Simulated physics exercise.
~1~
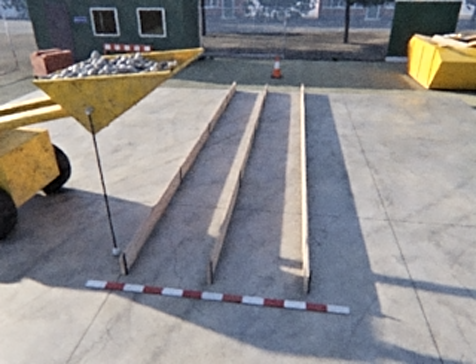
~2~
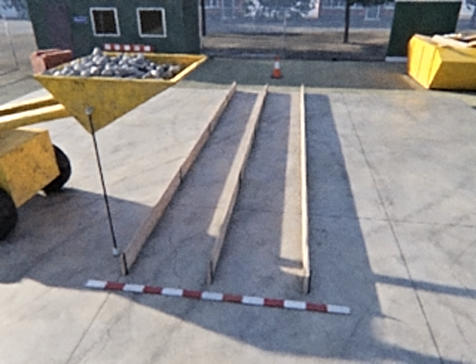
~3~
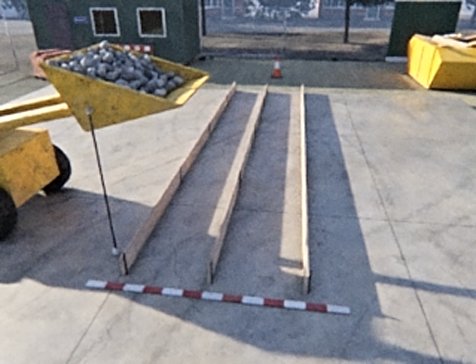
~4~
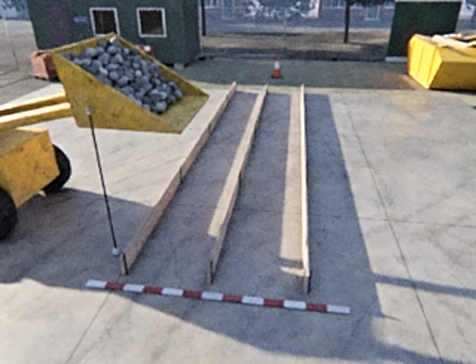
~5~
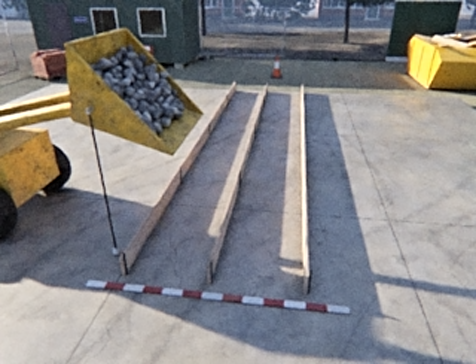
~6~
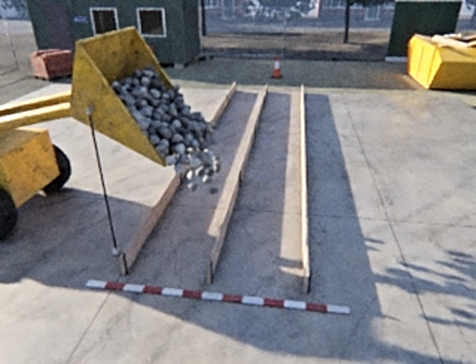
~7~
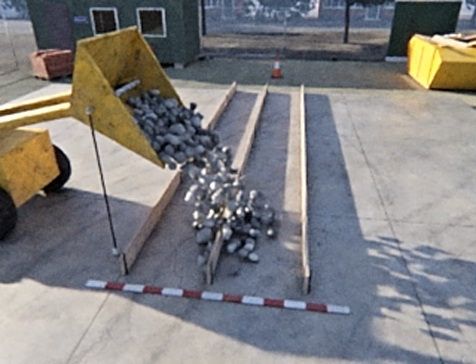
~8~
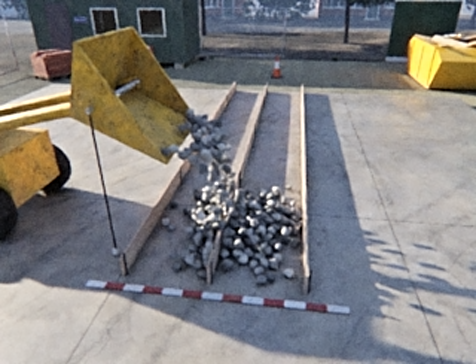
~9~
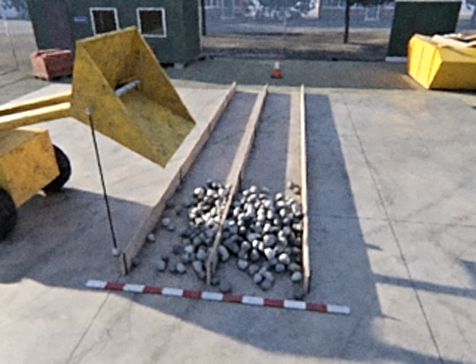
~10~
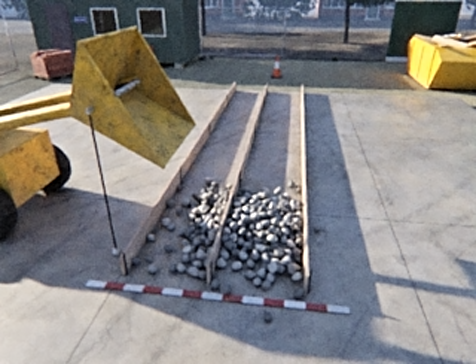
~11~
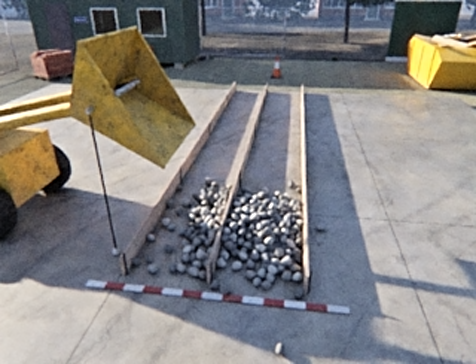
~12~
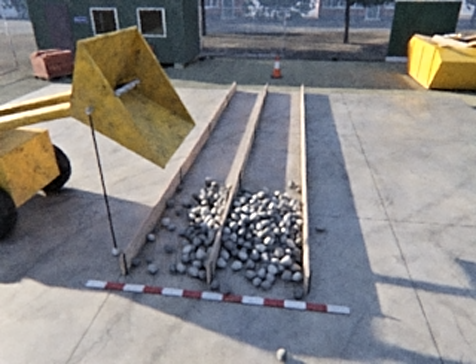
On a sunny concrete yard, a yellow loader bucket heaped with grey stones tipped steeply to the right and poured them between three long boards, leaving more in the far bay than the near one, while one stray rolled out past the striped bar.
